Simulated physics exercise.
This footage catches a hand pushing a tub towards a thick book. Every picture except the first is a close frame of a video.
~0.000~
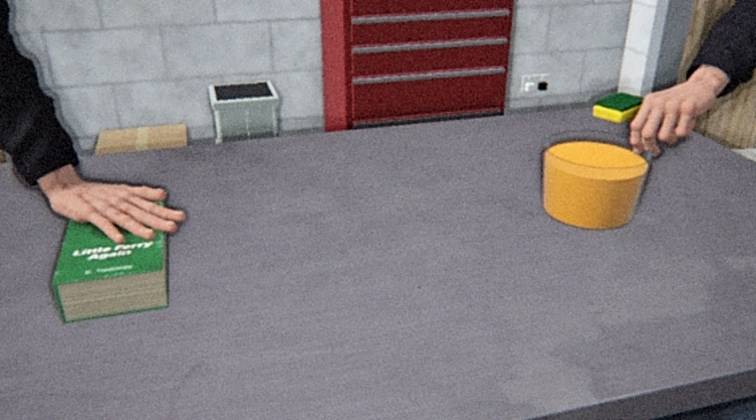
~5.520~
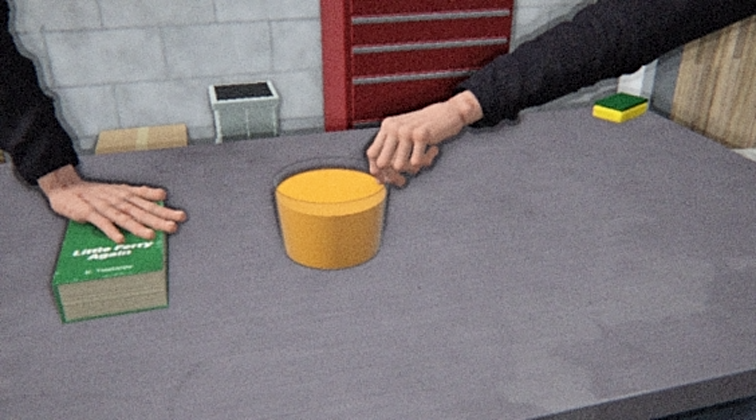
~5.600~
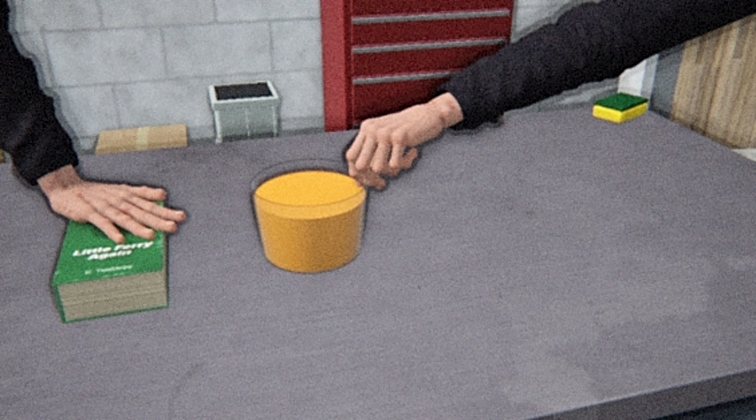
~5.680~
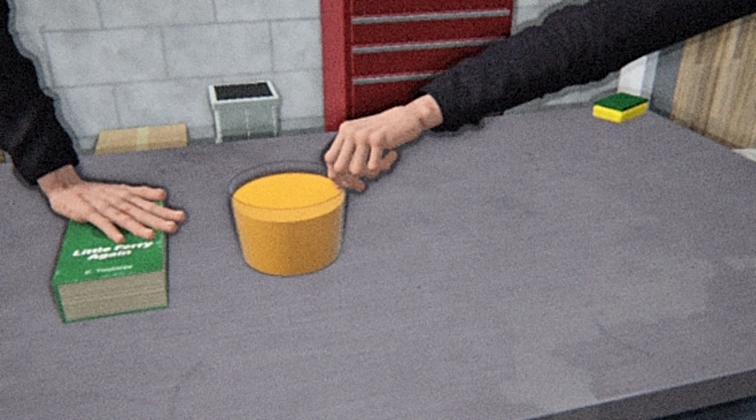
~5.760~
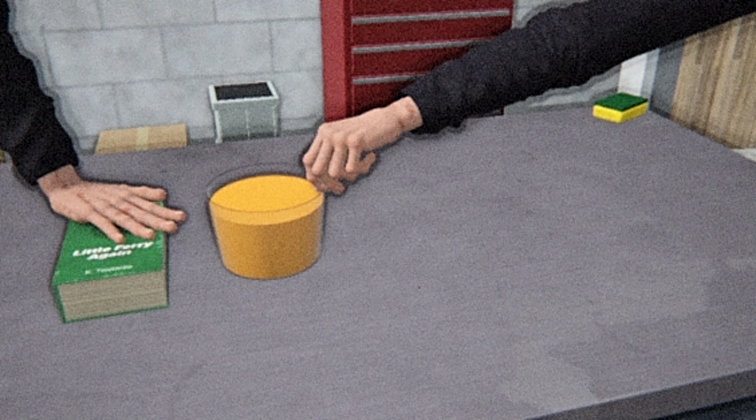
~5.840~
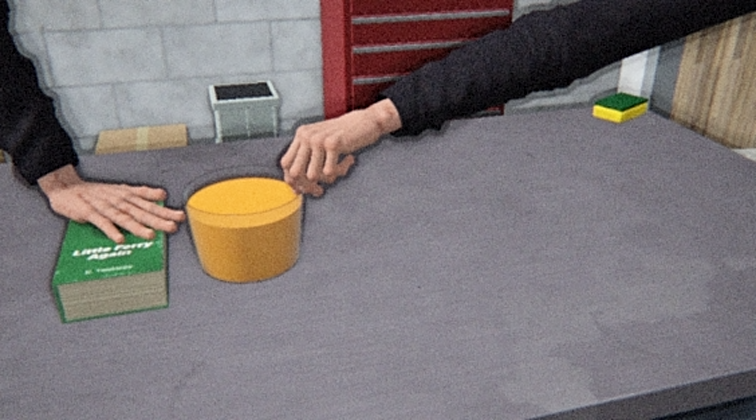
At first, a hand rests on a thick green book at the left of a gray table, while another hand touches a yellow tub at the right. The right hand then pushes the tub a long way left across the tabletop. It continues in small shifts until the tub is close beside the book, which stays still.
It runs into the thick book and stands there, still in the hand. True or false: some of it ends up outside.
True.
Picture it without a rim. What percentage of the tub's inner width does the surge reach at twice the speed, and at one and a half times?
First case near 50 per cent, second near 35 per cent.
Around 5.9 s, the tub meets the thick book.
Around 6.0 s, the orange juice surges up the wall; it has lost some.
Around 7.4 s, the tub stands at the thick book; it has lost some.
